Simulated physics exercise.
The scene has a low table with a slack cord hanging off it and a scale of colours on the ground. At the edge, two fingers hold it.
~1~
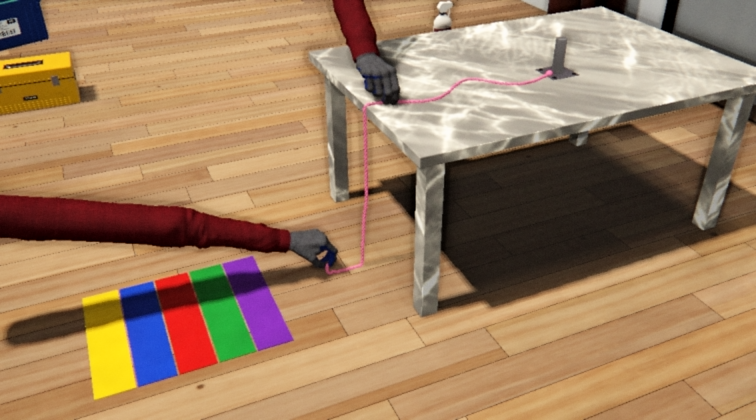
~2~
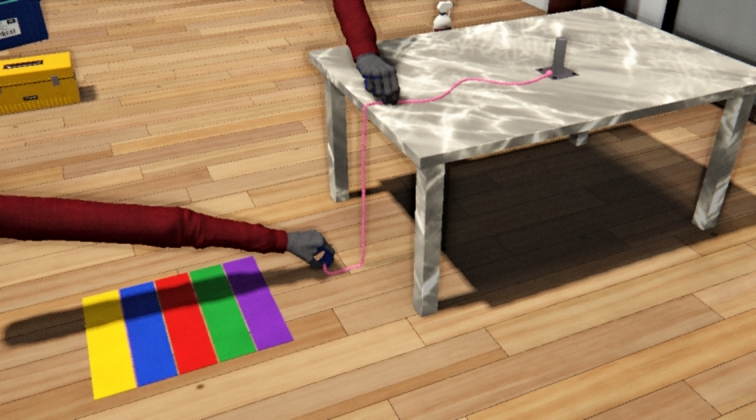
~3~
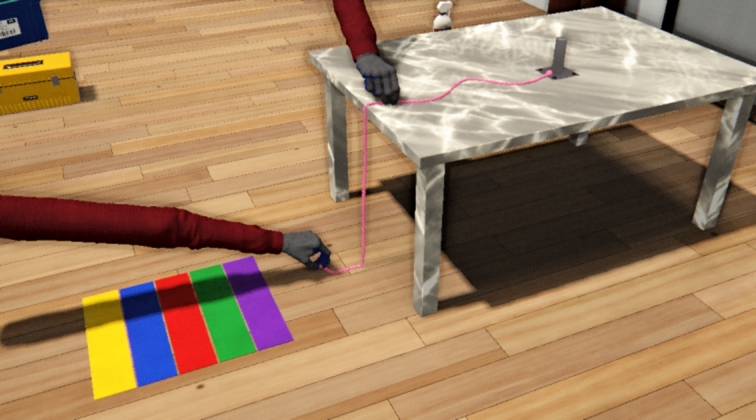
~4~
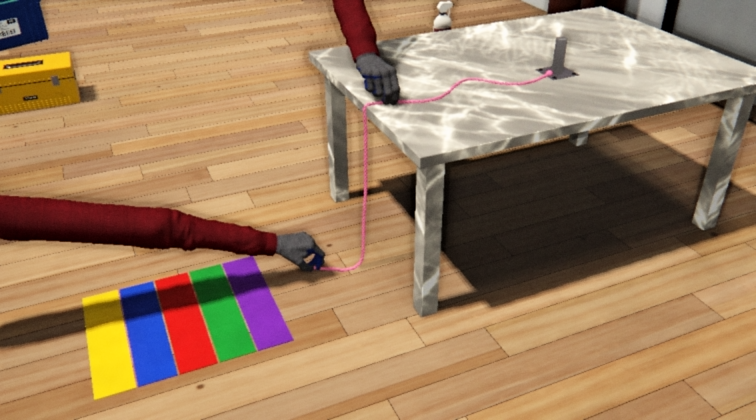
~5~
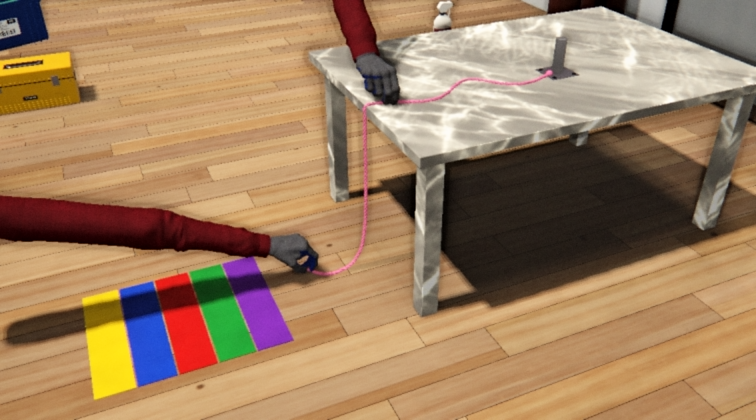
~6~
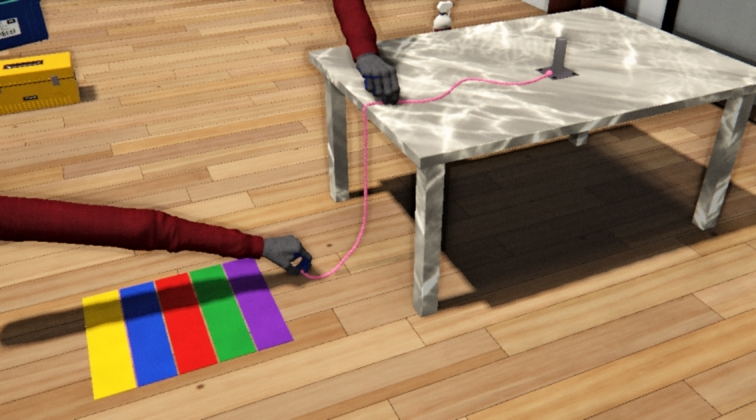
In this clip, one gloved hand holds a pink cord at the edge of a pale table while another, near the floor, draws the cord's lower end slightly left, toward a striped mat of yellow, blue, red, green and purple.
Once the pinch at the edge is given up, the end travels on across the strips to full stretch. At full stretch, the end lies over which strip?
Over the red strip.
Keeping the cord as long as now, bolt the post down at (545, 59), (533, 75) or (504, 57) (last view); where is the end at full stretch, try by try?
In order, the pixels are (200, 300), (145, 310) and (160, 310).
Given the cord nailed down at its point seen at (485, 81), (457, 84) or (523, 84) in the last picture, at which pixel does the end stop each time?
(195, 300), (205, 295) and (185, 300).
A little later, end near (249, 285); over purple.
Next, end near (207, 296); over green.
When it is tight, end near (181, 303); over red. It halts on the red strip.
